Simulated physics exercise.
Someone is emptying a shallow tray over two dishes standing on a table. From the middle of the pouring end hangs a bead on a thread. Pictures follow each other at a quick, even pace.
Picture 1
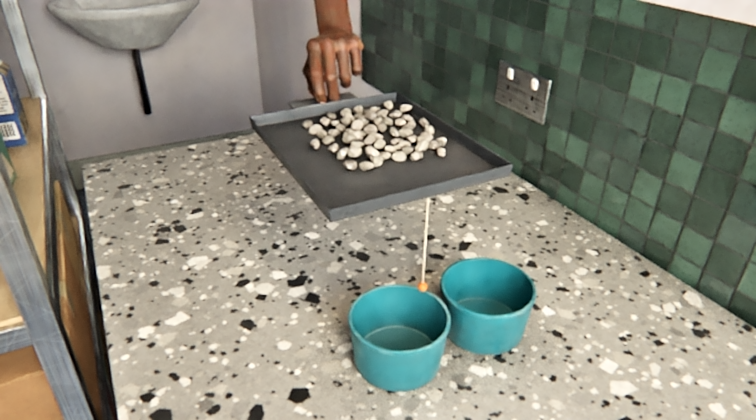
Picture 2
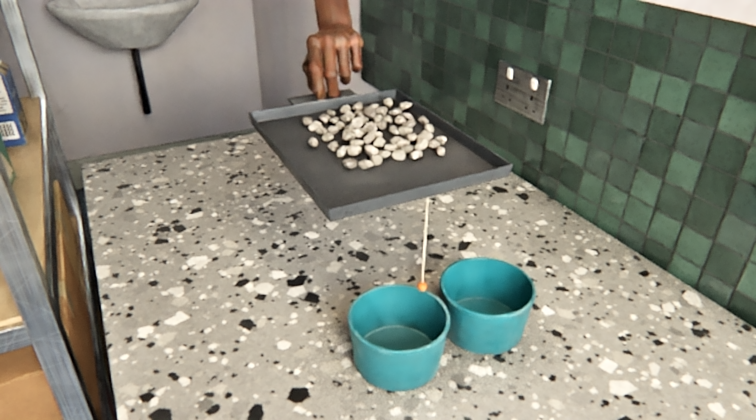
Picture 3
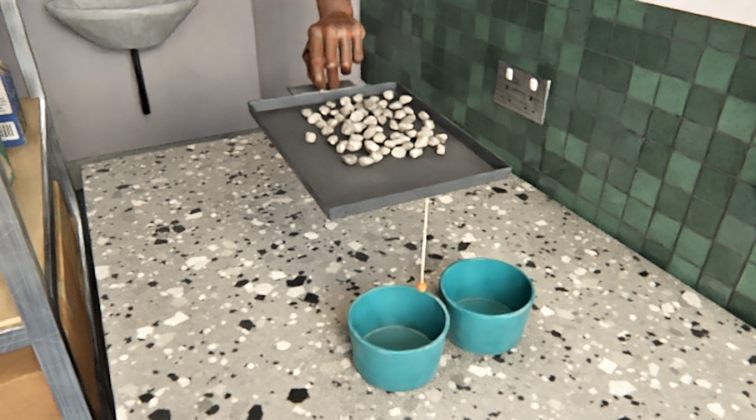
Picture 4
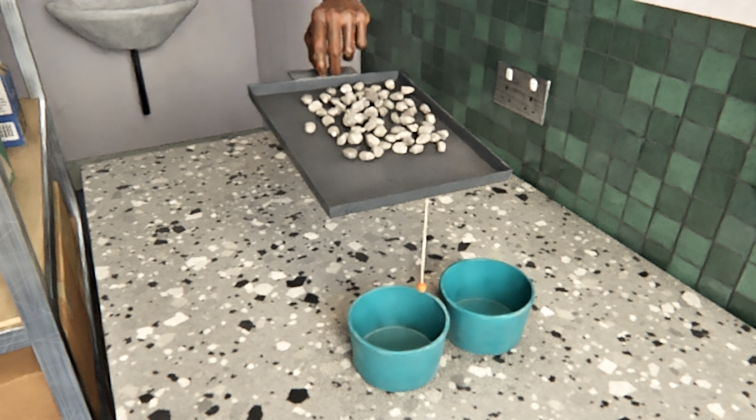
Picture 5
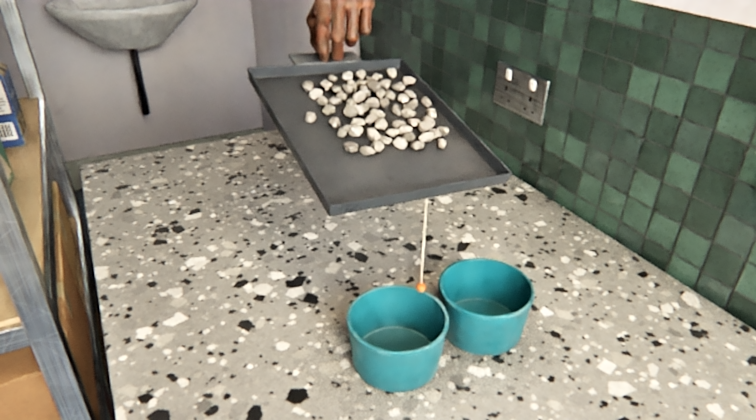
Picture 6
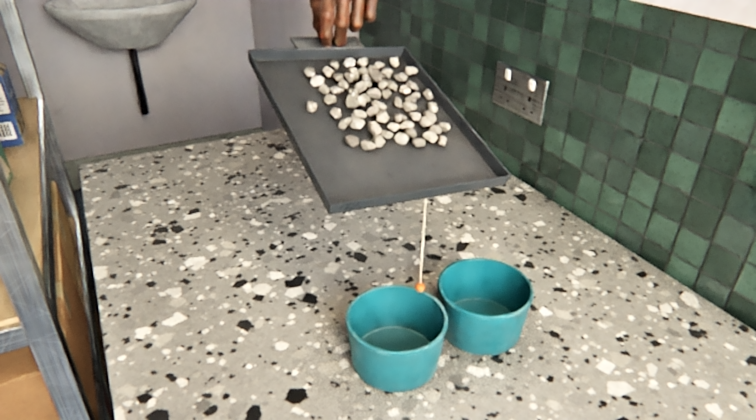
On a speckled counter, a hand steadily raises the far end of a tray of pebbles.
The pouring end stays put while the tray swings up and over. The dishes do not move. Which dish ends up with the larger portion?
The right-hand dish.
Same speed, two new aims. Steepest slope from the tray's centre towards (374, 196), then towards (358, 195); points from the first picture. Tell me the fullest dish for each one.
One: Left. Two: Left.
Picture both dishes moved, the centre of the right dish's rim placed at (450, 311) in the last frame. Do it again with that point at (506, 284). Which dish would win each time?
In the first try it's the right-side dish, and in the second it's the right-side dish.
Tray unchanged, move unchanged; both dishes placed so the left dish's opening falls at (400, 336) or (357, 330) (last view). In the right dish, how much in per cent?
I'd expect some 70 percent, and then some 40 percent.
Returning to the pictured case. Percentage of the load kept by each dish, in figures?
Left dish 0 per cent; right dish 80 per cent.
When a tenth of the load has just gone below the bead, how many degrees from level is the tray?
Roughly 75 degrees at that moment.
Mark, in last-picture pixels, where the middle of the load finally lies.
Around (488, 325), give or take.
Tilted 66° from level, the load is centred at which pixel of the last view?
Somewhere about pixel (478, 175).
Soon, tray tipped steeply; most on the tray; a stray few in the right dish; about a quarter in the air.
A while on, tray tipped past a quarter turn; about a quarter on the tray; a stray few in the left dish; about half in the right dish; a small part outside both; about a quarter in the air.
Towards the end, tray tipped past a quarter turn; a stray few in the left dish; most in the right dish; about a quarter outside both.
Finally, tray tipped past a quarter turn; a stray few in the left dish; most in the right dish; about a quarter outside both.
